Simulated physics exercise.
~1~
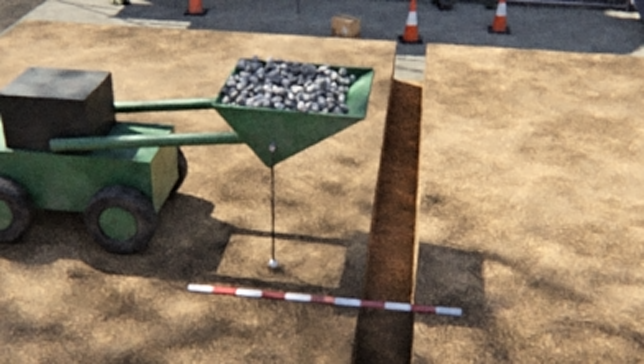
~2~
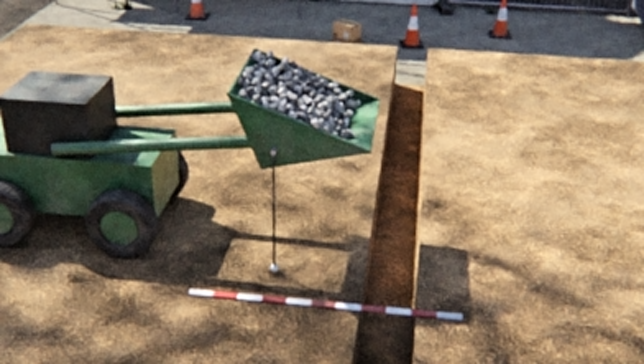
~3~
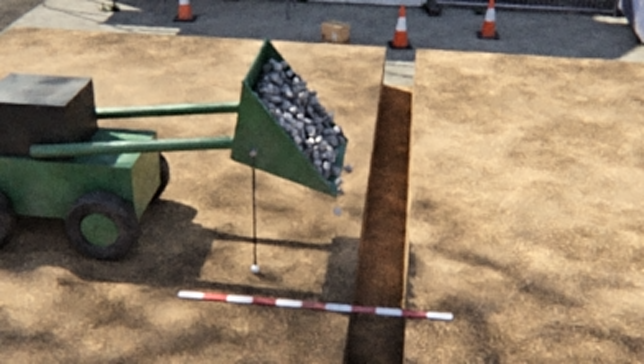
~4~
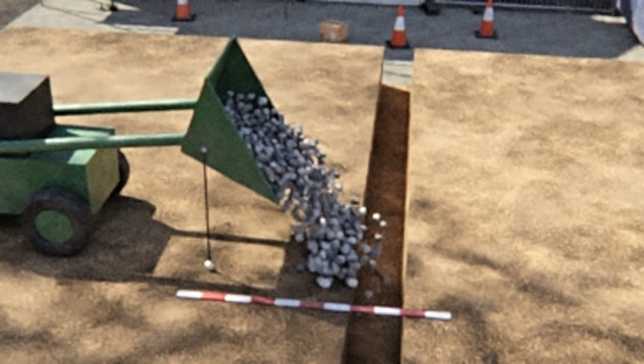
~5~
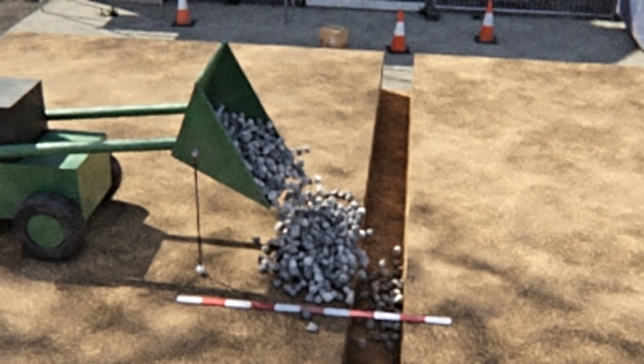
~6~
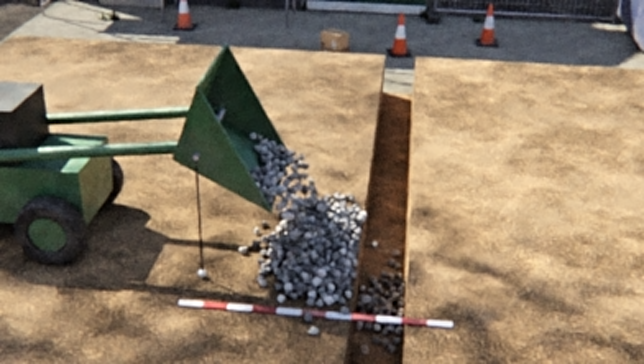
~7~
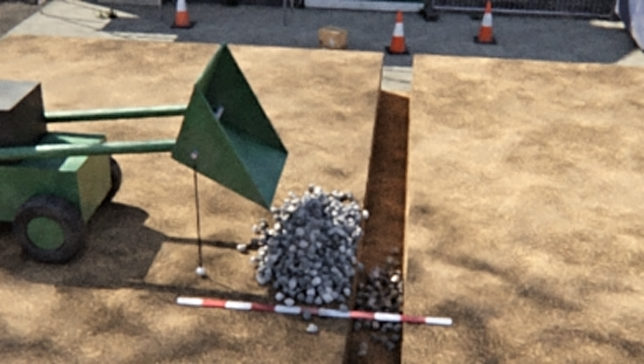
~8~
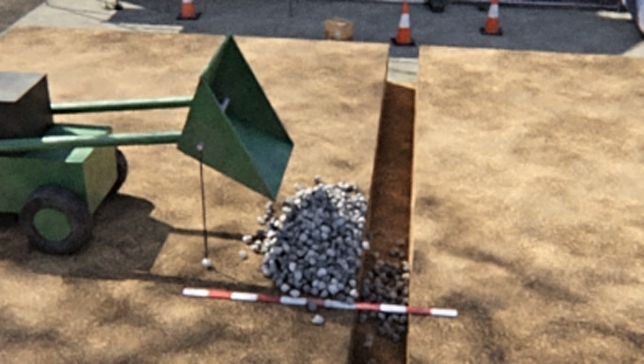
A green loader tipped its bucket of grey stones downward and backed away to the left as they poured out, leaving the bucket empty and most of the stones heaped on the dirt just short of the trench, with only a few inside it.
